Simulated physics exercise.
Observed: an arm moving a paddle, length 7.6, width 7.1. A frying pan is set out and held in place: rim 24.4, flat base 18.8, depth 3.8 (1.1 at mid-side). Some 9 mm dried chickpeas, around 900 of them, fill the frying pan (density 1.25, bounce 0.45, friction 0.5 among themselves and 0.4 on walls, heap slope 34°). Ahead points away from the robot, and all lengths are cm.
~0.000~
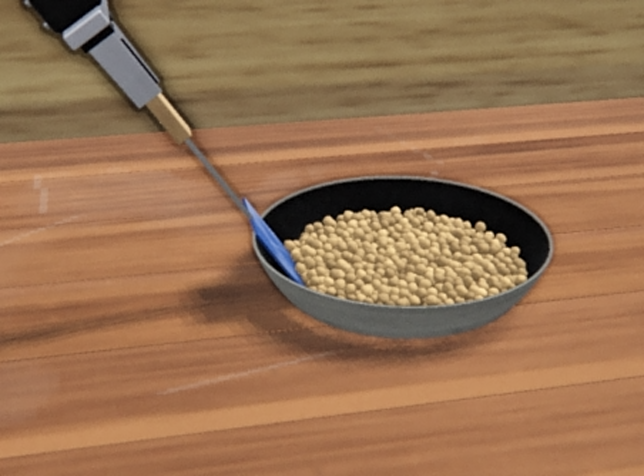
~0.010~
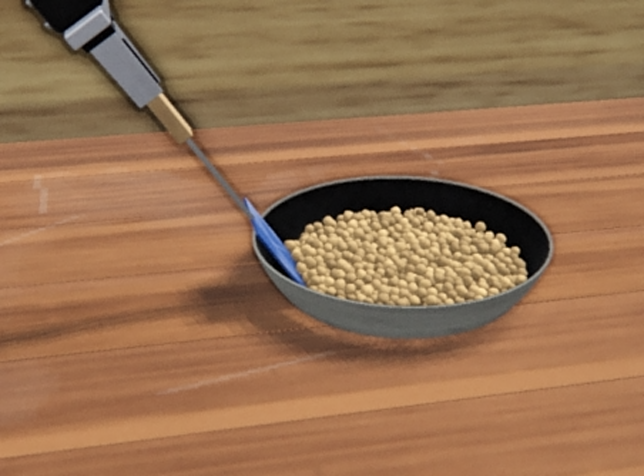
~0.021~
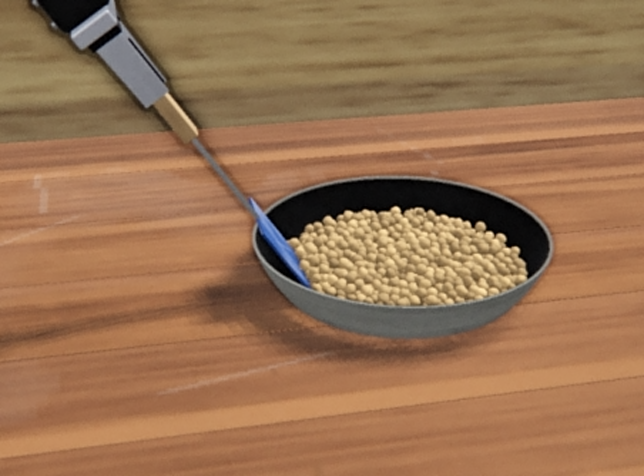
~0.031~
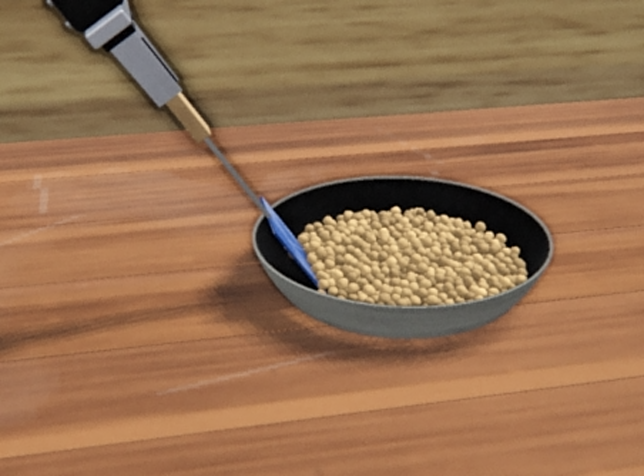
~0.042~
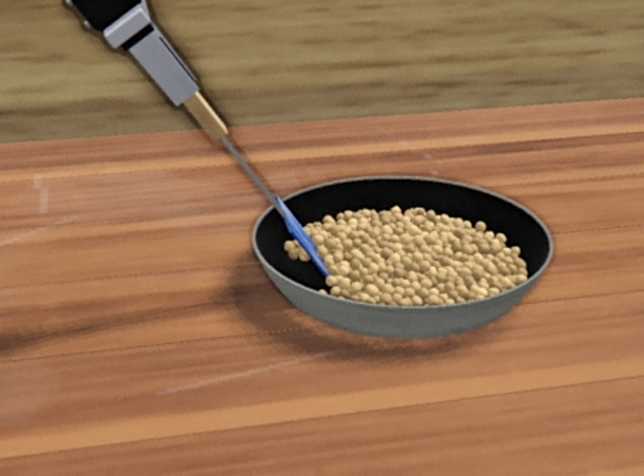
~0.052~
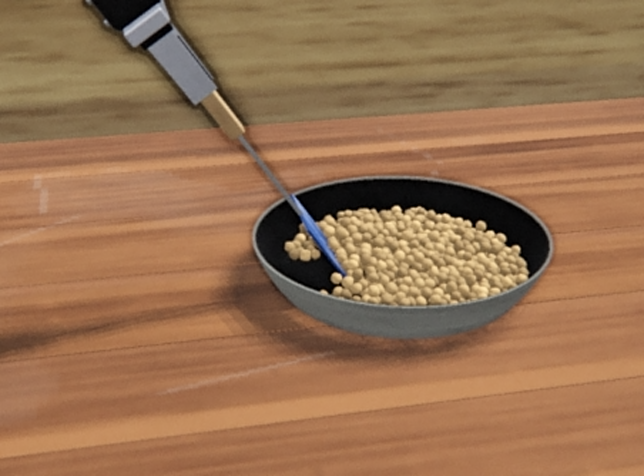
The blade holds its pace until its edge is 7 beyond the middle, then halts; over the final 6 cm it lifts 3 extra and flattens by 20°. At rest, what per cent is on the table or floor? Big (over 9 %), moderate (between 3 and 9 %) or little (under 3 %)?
The share is big.
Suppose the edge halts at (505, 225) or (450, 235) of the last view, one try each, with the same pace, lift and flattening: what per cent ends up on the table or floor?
Estimates, in order: 25 % and 10 %.
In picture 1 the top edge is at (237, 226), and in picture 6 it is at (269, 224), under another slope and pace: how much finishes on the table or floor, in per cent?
Near 5 in a hundred.
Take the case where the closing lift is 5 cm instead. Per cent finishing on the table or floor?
About 20 %.
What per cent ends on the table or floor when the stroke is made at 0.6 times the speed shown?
5 %.
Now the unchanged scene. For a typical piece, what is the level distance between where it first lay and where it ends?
Roughly 3 cm.
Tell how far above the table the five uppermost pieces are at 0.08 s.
About 6 cm.
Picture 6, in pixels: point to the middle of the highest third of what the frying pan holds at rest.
Close to pixel (480, 244).
By 0.08 s, sloping 56°, highest piece 6 above the table; 900 in the frying pan.
By 0.11 s, sloping 50°, highest piece 8 above the table; 900 in the frying pan.
By 0.32 s, sloping 36°, highest piece 5 above the table; 722 in the frying pan, 174 on the table or floor, 4 on the blade or in flight.
By 1.37 s, sloping 36°, highest piece 4 above the table; 721 in the frying pan, 179 on the table or floor.
Final count, 721 in the frying pan, 179 on the table or floor. That is 20 % on the table or floor.
